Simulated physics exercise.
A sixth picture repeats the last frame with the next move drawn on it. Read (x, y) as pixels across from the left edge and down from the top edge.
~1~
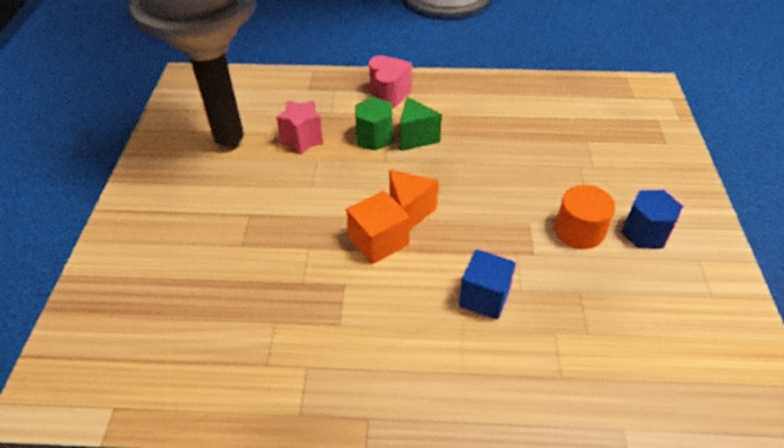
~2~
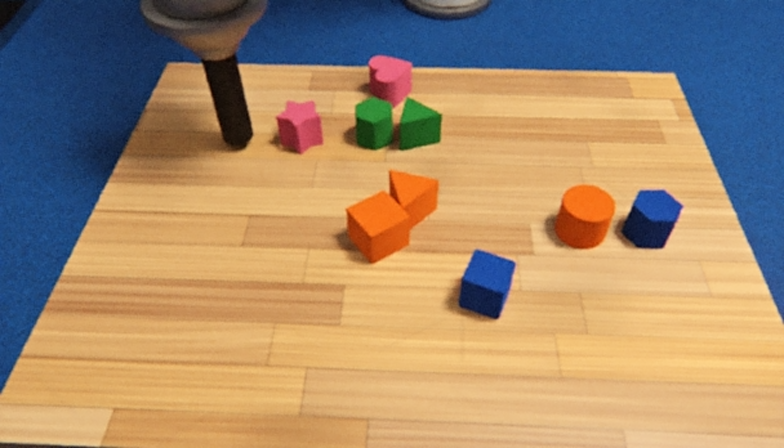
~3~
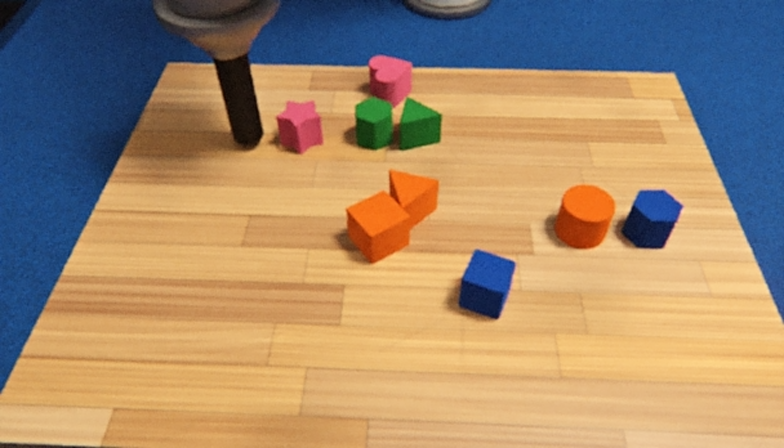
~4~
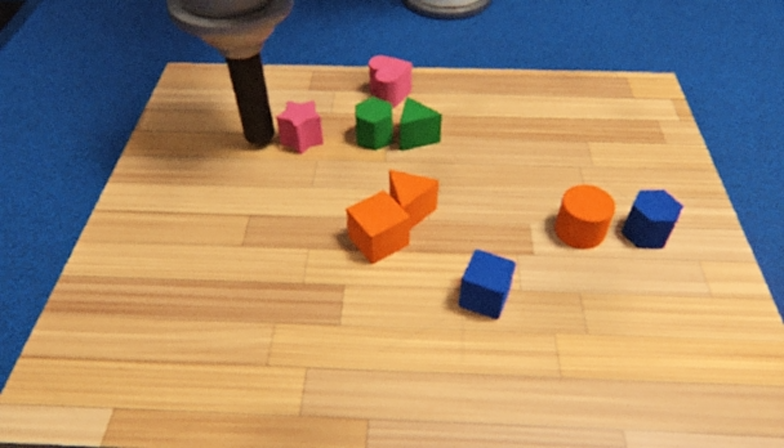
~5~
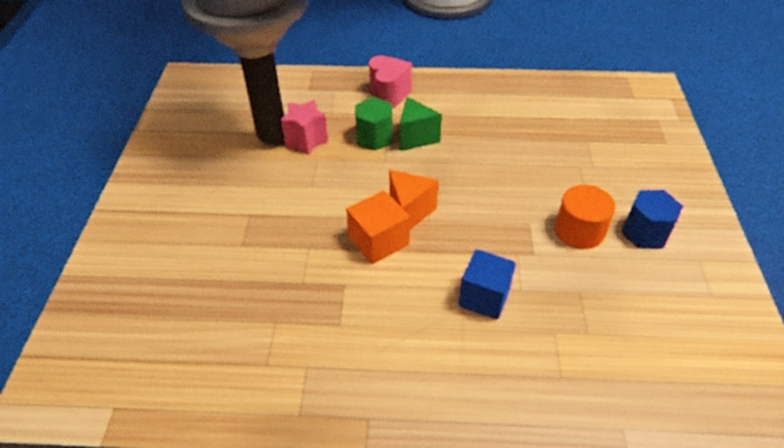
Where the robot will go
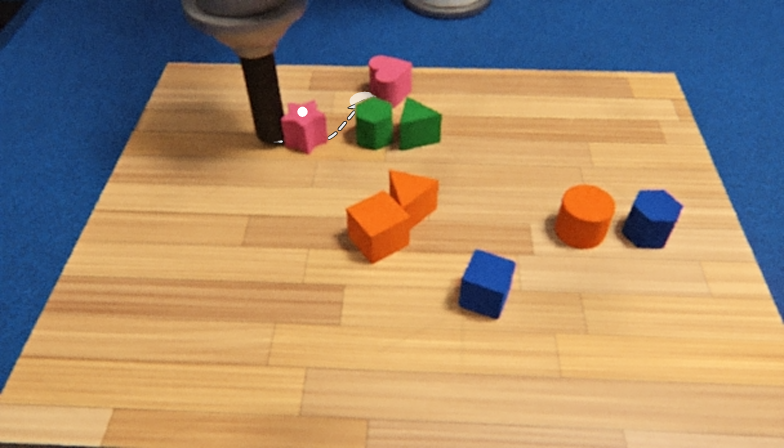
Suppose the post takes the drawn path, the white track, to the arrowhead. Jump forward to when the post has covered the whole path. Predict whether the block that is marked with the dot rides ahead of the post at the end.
It is gone from the front.
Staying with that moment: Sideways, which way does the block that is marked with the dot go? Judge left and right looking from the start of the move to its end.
To the path's right.
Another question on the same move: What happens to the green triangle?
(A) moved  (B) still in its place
That would be A.
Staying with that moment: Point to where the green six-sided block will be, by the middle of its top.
Somewhere near (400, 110).
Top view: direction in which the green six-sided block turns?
Counterclockwise rotation.
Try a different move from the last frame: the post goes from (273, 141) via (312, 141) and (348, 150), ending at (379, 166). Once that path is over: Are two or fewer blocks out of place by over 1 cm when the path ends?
No, that is not what happens.
Drawn move, from (273, 141) by way of (315, 142) and (345, 123) to (364, 101); the dot is on the pink star.
The first path, step by step. One third of the way, post at (315, 135); pink star at (344, 114); green six-sided block at (385, 108); green triangle at (419, 110).
Two thirds of the way, post at (344, 115); pink star at (362, 110), turned 40° clockwise; green six-sided block at (400, 109), turned 25° anticlockwise; green triangle at (435, 109).
At the end, post at (364, 93); pink star at (362, 109), turned 40° clockwise; green six-sided block at (400, 110), turned 25° anticlockwise; pink heart block still; green triangle at (435, 109).
